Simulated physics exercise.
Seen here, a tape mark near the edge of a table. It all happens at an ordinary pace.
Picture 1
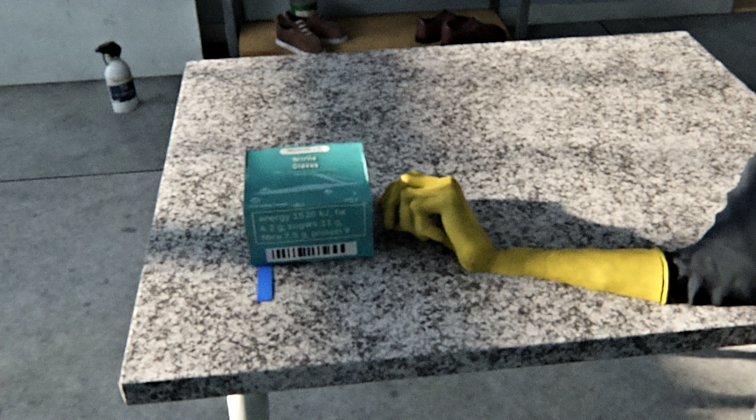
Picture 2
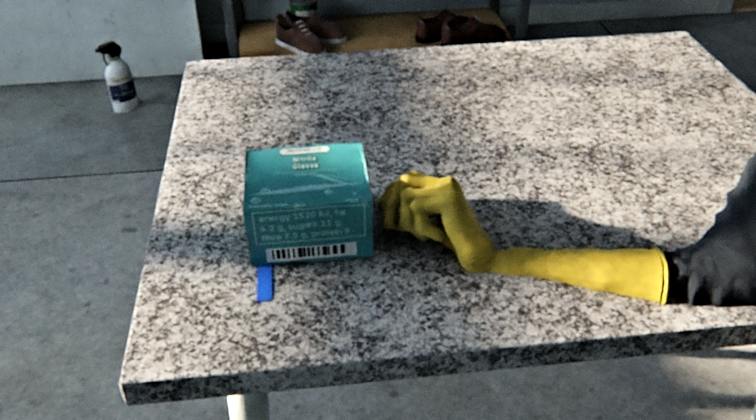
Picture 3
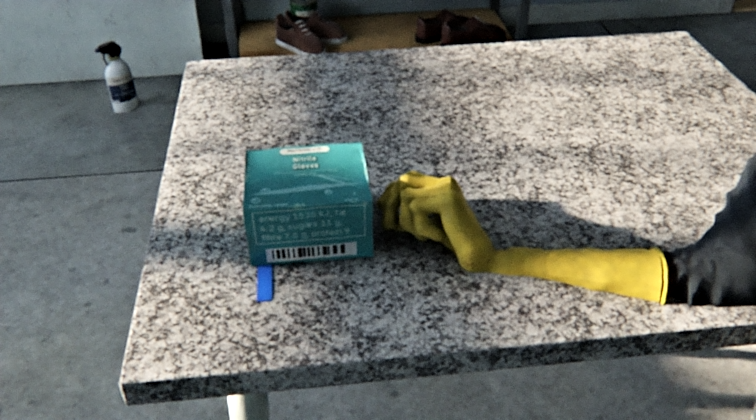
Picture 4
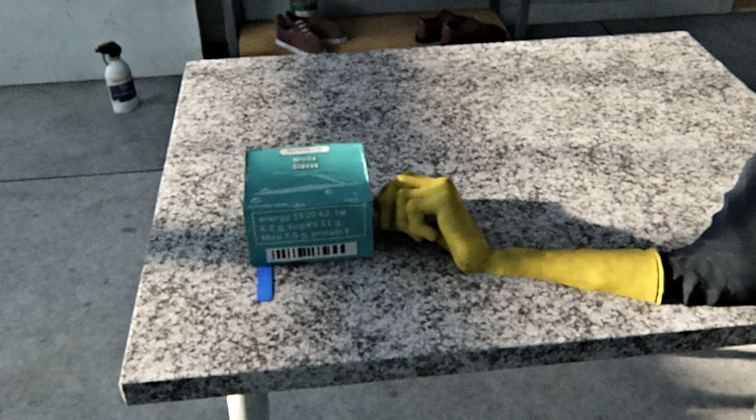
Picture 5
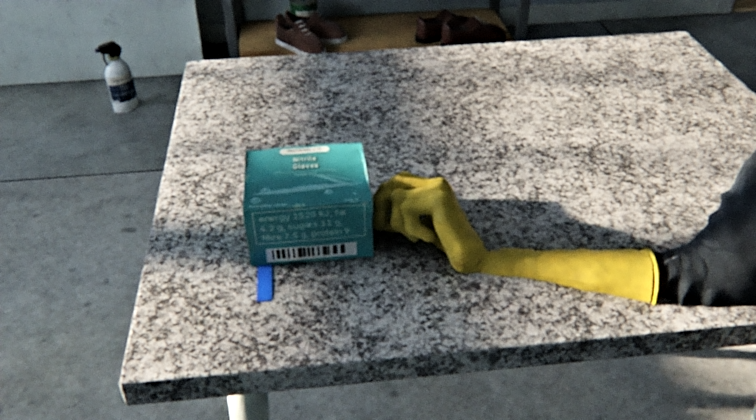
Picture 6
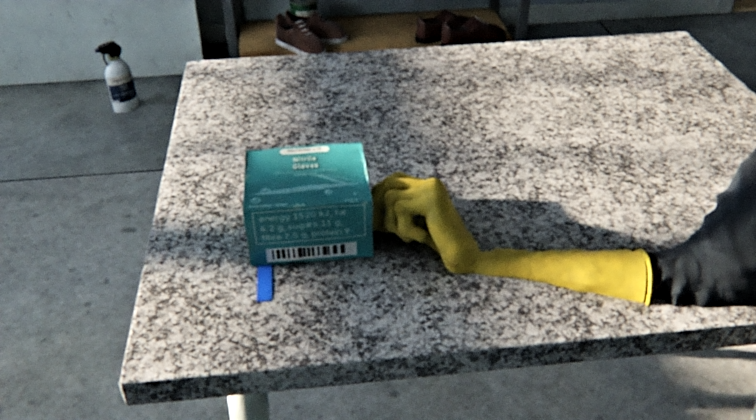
A yellow-gloved hand shifting slightly left against a turquoise box that stays still beside a blue tape mark on a speckled table.
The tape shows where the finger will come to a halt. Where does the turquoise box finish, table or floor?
In the end the turquoise box remains on top.
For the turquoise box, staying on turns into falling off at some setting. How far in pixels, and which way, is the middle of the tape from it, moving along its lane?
Some 52 pixels, left.
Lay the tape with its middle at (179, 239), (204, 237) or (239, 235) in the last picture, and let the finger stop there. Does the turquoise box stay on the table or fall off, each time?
Try by try, it falls off the table; drops off; stays up.
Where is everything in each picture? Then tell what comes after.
In the first frame, turquoise box (308, 202).
In the second frame, turquoise box (308, 202).
In the third frame, turquoise box (308, 202).
In the fourth frame, turquoise box (308, 202).
In the fifth frame, turquoise box (308, 202).
In the sixth frame, turquoise box (308, 202).
Then, 0.66 s on from there, turquoise box displaced a little near (261, 206).
In the end, the turquoise box is still on the table, near (193, 211).
